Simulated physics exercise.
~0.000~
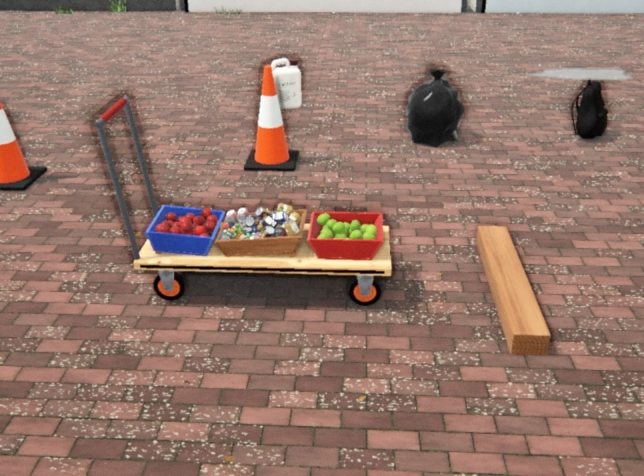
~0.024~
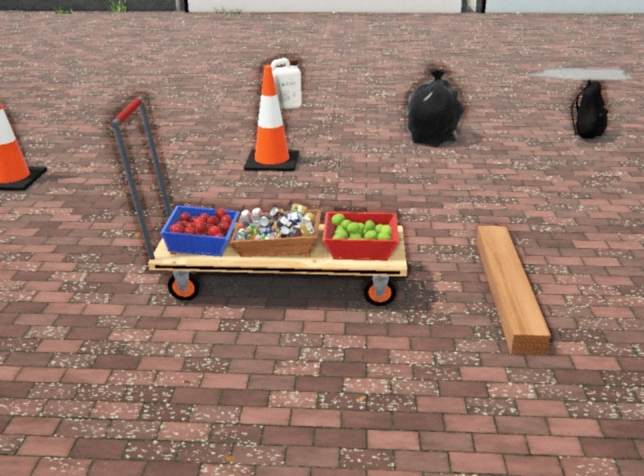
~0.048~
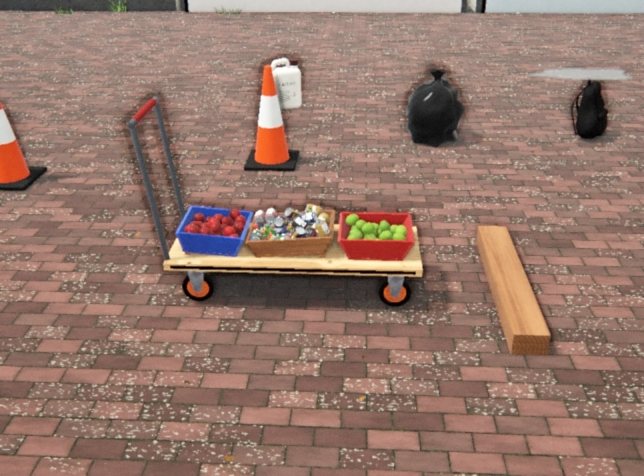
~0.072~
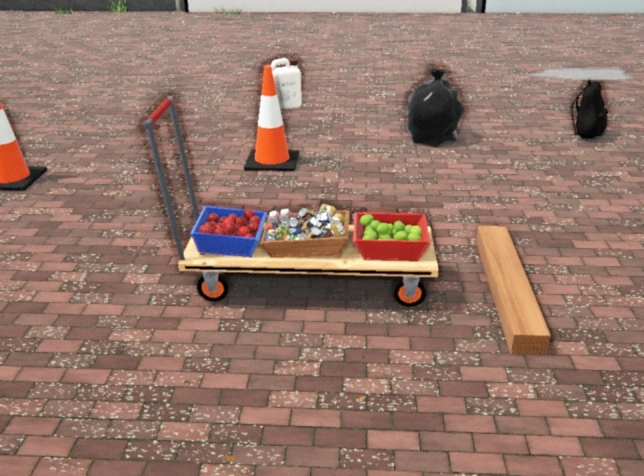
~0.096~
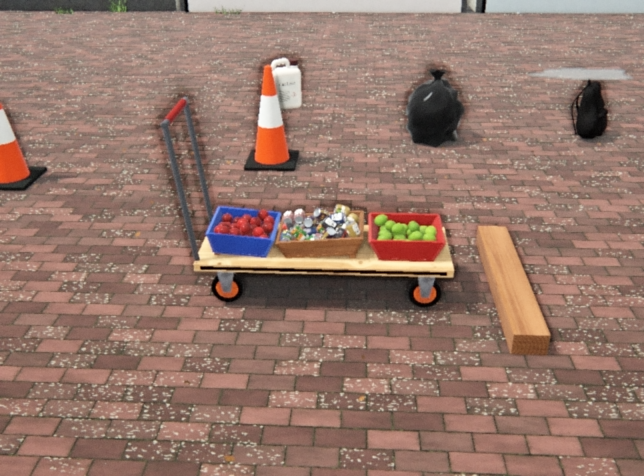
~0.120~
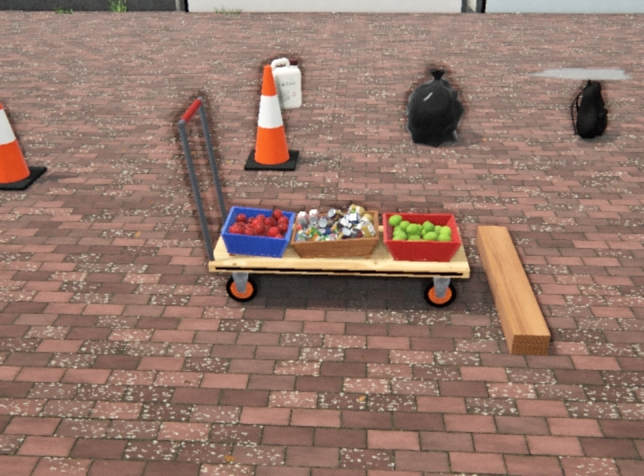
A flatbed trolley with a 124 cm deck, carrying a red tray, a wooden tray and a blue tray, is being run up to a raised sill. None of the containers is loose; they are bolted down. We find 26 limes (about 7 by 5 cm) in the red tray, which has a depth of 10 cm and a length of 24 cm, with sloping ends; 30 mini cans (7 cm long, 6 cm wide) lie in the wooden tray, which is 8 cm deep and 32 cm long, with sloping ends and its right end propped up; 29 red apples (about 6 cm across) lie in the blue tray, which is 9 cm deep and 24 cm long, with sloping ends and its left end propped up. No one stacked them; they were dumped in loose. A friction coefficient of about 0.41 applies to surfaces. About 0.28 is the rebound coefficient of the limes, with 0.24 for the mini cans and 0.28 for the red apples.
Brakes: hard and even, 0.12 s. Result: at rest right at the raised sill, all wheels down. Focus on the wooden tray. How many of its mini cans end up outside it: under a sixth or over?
The spill is going to exceed a sixth, I think.
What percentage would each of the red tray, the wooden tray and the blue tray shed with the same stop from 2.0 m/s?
Then the red tray sheds 0 per cent of its load, the wooden tray 10 per cent, and the blue tray 0 per cent.
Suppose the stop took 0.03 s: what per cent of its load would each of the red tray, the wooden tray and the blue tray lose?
With that change, red tray 20 per cent, wooden tray 30 per cent, blue tray 30 per cent.
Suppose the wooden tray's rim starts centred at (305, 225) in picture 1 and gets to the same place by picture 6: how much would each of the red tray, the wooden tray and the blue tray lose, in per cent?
Under that change it'd be red tray at 0, wooden tray at 0 and blue tray at 0 percent.
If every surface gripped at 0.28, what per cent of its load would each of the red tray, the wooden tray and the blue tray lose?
Red tray 10%, wooden tray 40%, blue tray 30%.
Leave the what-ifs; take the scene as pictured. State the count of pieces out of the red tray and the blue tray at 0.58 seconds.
Estimate at that time - red tray 1, blue tray 6, give or take.
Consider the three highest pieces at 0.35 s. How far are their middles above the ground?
I'd say near 44 cm.
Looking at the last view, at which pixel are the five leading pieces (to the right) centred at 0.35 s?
They'd be centred about (494, 229) in the last picture.
After 0.13 s, braking starts.
After 0.23 s, the red tray has all 26, the wooden tray has all 30 and the blue tray has all 29.
After 0.35 s, the red tray is down by 1 of 26, the wooden tray is down by 4 of 30 and the blue tray is down by 4 of 29.
After 0.58 s, the red tray is down by 1 of 26, the wooden tray is down by 7 of 30 and the blue tray is down by 6 of 29.
Final count (at 1.08 s), the red tray is down by 1 of 26, the wooden tray is down by 8 of 30 and the blue tray is down by 6 of 29. Asked share, 8 of 30, 27 per cent.
